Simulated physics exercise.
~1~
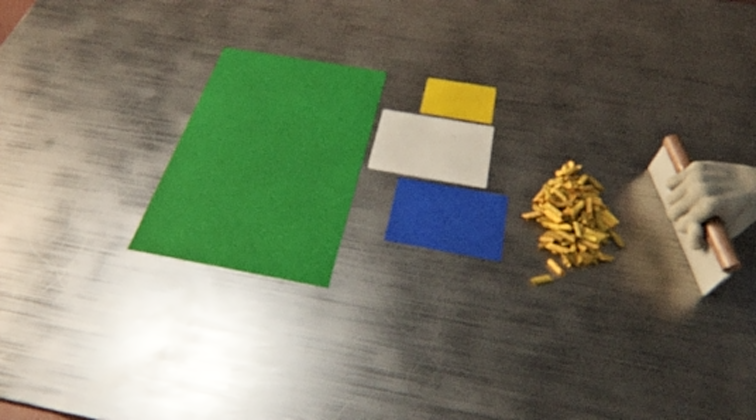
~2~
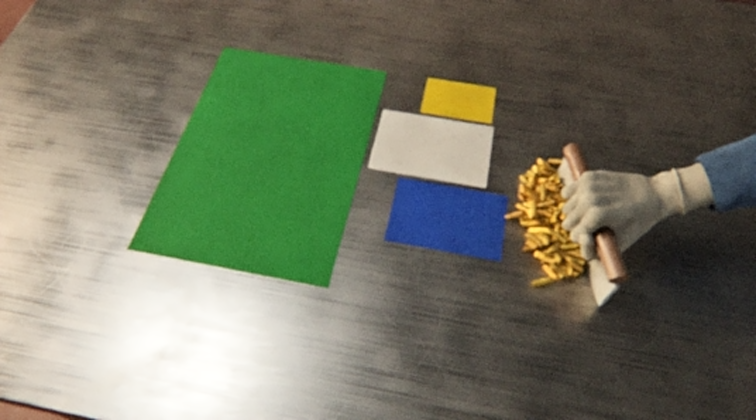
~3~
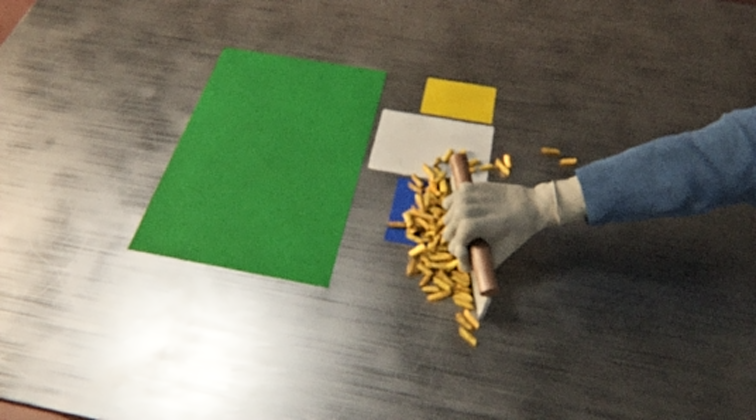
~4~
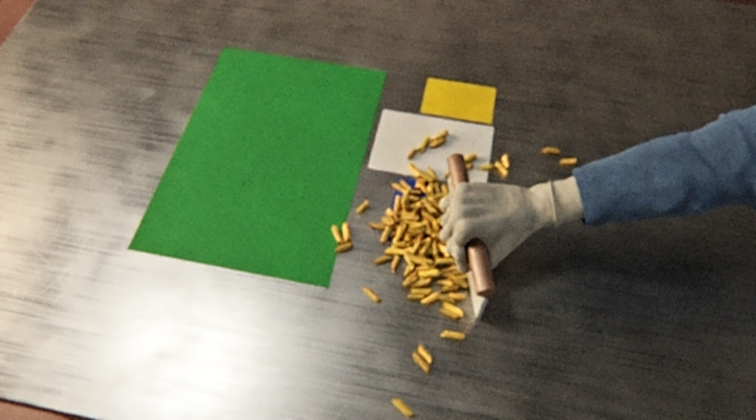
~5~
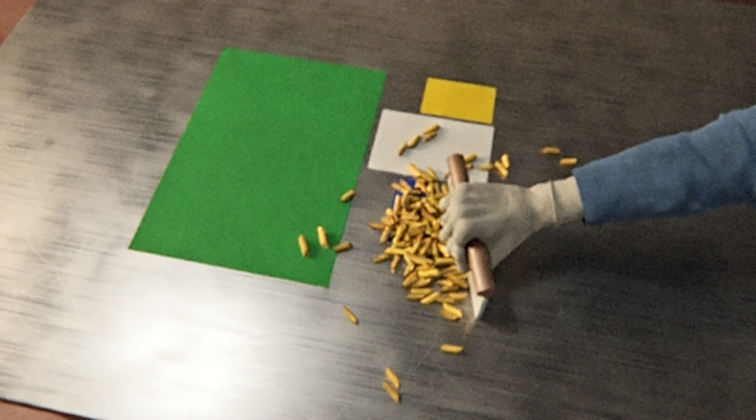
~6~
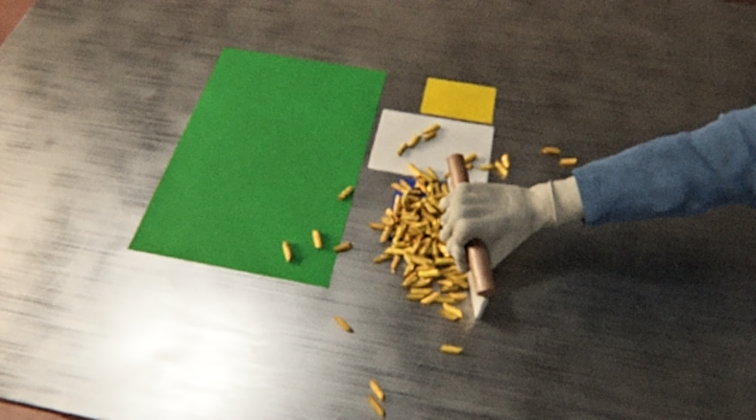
A gloved hand in a blue sleeve holds a wide scraper with a copper-coloured handle at the right of a dark, brushed metal surface, seen from above at an angle. A heap of golden dry pasta lies to its left, beyond which are blue, white and yellow sheets and a large green one. The hand pushes the scraper left into the heap, driving it over the blue sheet, then stops. Loose pieces slide on ahead and settle. Most of the pasta ends piled on and around the blue sheet, with a few pieces on the white and green.
